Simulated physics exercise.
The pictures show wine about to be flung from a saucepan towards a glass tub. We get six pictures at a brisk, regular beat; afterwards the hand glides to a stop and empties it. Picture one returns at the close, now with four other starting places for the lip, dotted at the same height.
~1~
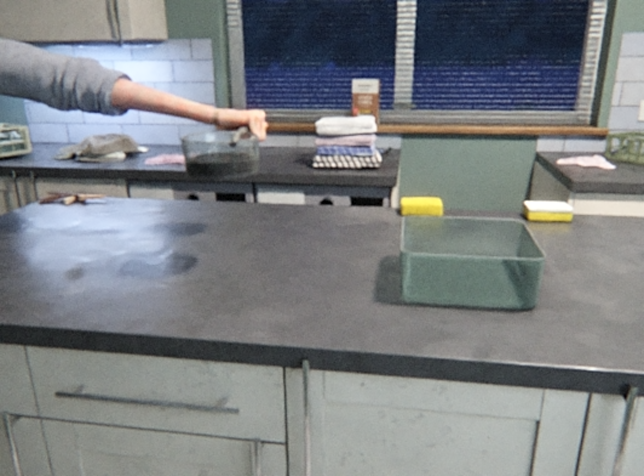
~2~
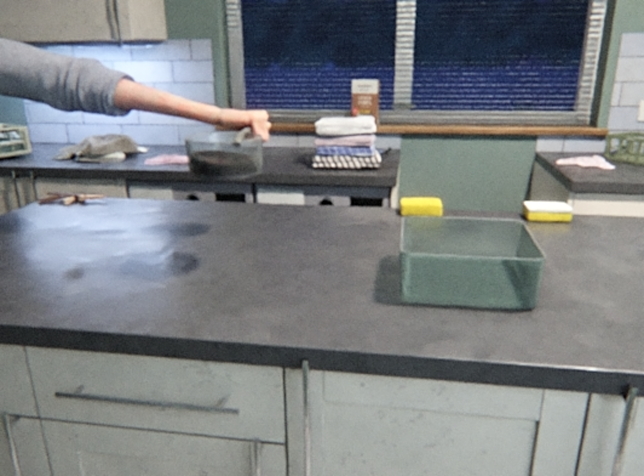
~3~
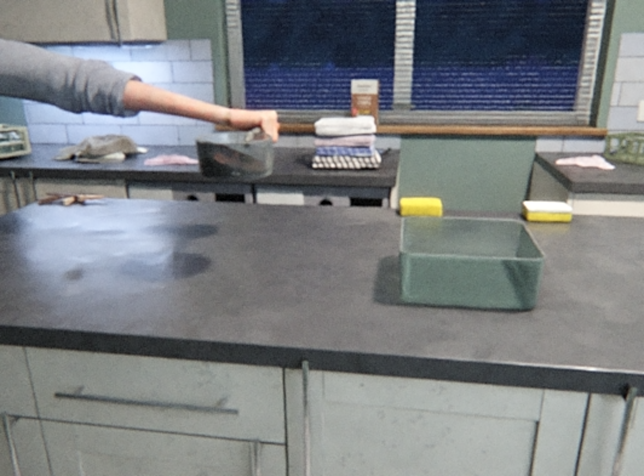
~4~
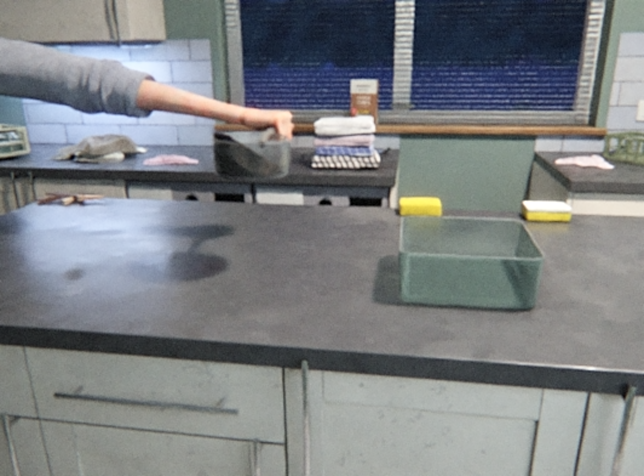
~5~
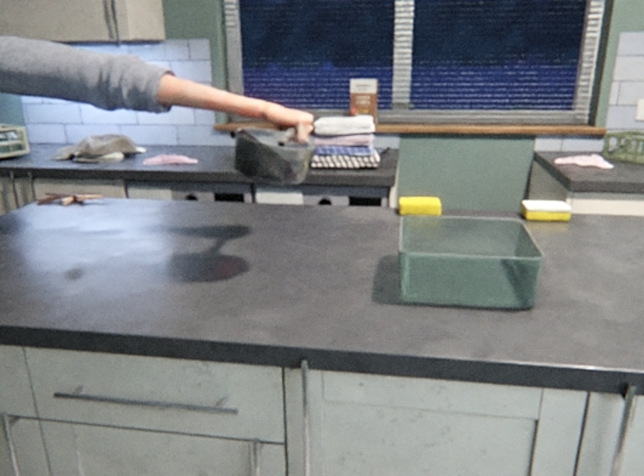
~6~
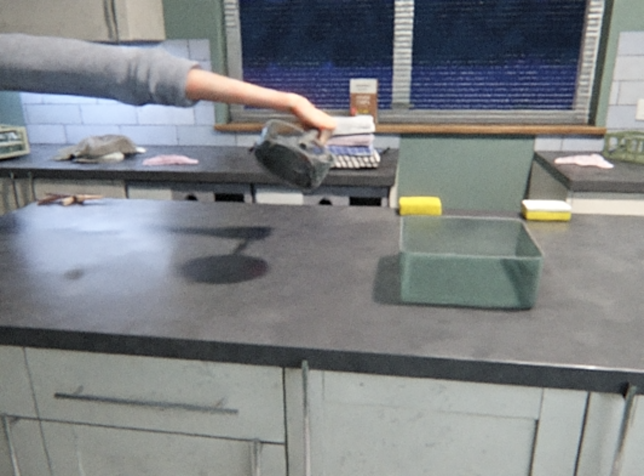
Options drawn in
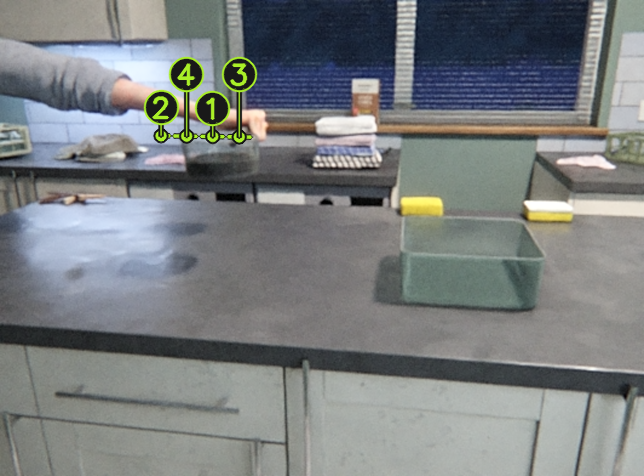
The video shows a hand holding a dark see-through container above a grey kitchen counter, moving it rightward and gradually tilting it toward the right, while a rectangular glass tub stays still near two yellow sponges.
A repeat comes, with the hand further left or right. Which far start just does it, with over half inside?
That is place 3.
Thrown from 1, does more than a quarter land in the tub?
Yes, it does.
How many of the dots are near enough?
One of them.
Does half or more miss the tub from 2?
Yes, it does.
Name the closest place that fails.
1 it is.
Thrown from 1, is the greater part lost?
Yes.
On the marked copy, 1 at (212, 136); 2 at (161, 135); 3 at (239, 136); 4 at (186, 136).
With 1, about 32 % lands in the tub, 60 % falls short and 8 % goes beside or beyond.
With 2, about 4 % lands in the tub, 94 % falls short and 3 % goes beside or beyond.
With 3, about 64 % lands in the tub, 28 % falls short and 7 % goes beside or beyond.
With 4, about 14 % lands in the tub, 82 % falls short and 4 % goes beside or beyond.
